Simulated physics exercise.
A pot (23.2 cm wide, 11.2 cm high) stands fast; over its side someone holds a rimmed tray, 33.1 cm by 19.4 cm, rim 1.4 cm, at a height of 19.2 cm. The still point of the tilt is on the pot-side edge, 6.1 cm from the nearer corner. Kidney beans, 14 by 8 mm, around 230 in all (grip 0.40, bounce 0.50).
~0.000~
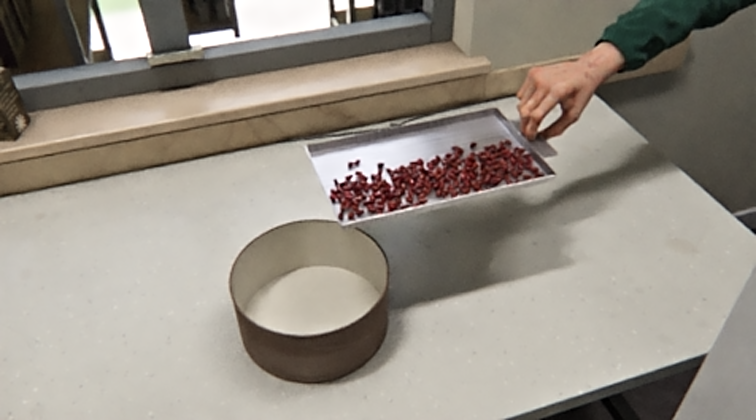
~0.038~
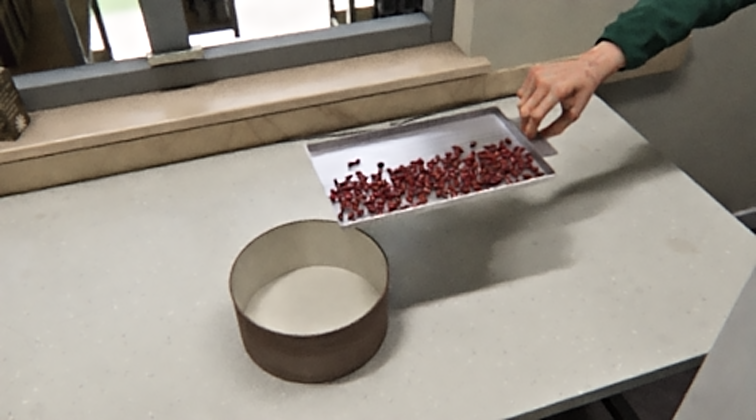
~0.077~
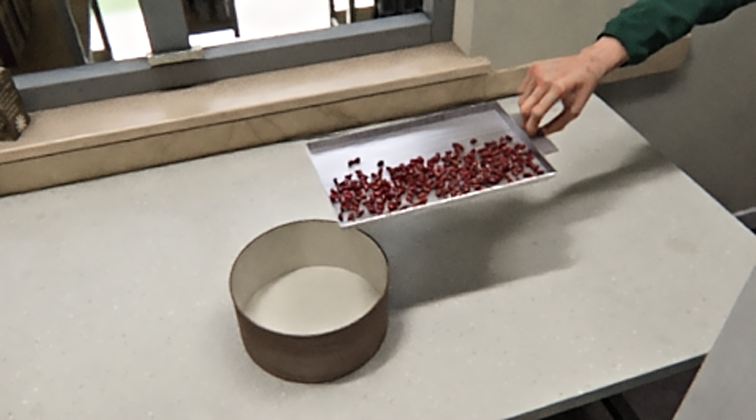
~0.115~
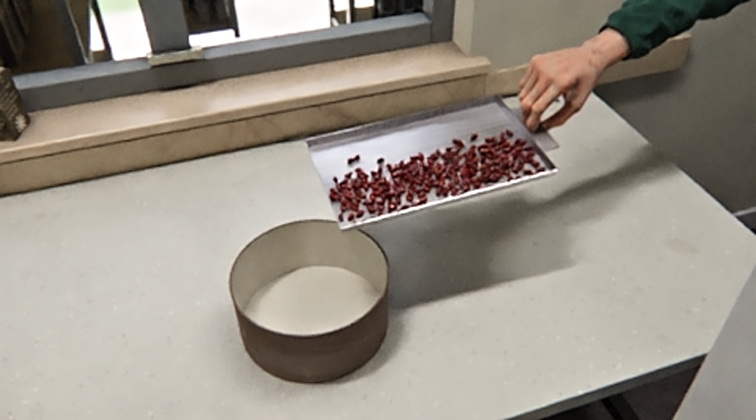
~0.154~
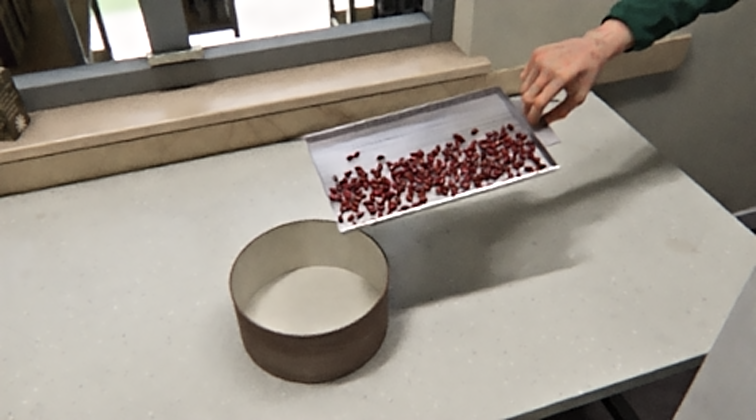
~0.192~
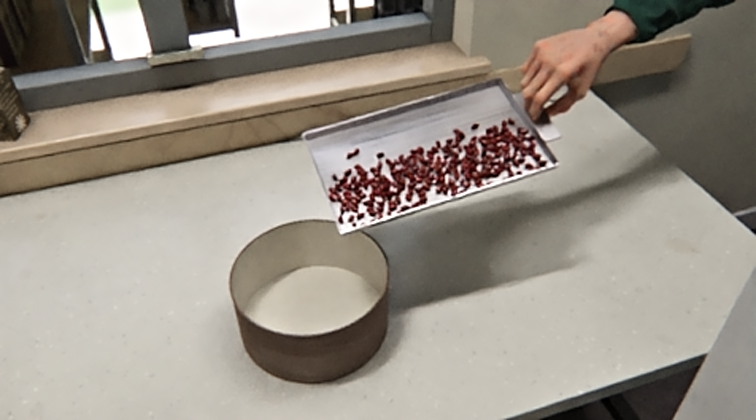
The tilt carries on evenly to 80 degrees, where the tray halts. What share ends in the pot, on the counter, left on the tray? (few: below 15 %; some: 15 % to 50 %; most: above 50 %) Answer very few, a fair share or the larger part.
Pot the larger part, counter a fair share, tray very few.
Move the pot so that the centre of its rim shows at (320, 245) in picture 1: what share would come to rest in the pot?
About 65 per cent.
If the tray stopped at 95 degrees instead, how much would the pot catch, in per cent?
It would be near 65 per cent.
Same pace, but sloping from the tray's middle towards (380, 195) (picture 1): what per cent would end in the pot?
About 95 per cent.
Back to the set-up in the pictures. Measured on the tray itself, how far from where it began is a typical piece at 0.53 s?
About 2 cm.
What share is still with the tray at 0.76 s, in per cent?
Some 100 per cent of the load.
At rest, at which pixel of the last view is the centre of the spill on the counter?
Around (416, 347).
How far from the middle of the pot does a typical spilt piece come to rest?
Some 18 cm.
After 0.53 s, tilt 45 degrees; the tray holds 100 %, the pot 0 %.
After 0.76 s, tilt 67 degrees; the tray holds 100 %, the pot 0 %.
After 1.10 s, tilt 80 degrees; the tray holds 15 %, the pot 50 %.
By 2.5 s all is still; pot 65 %, counter 30 %, tray 5 %.
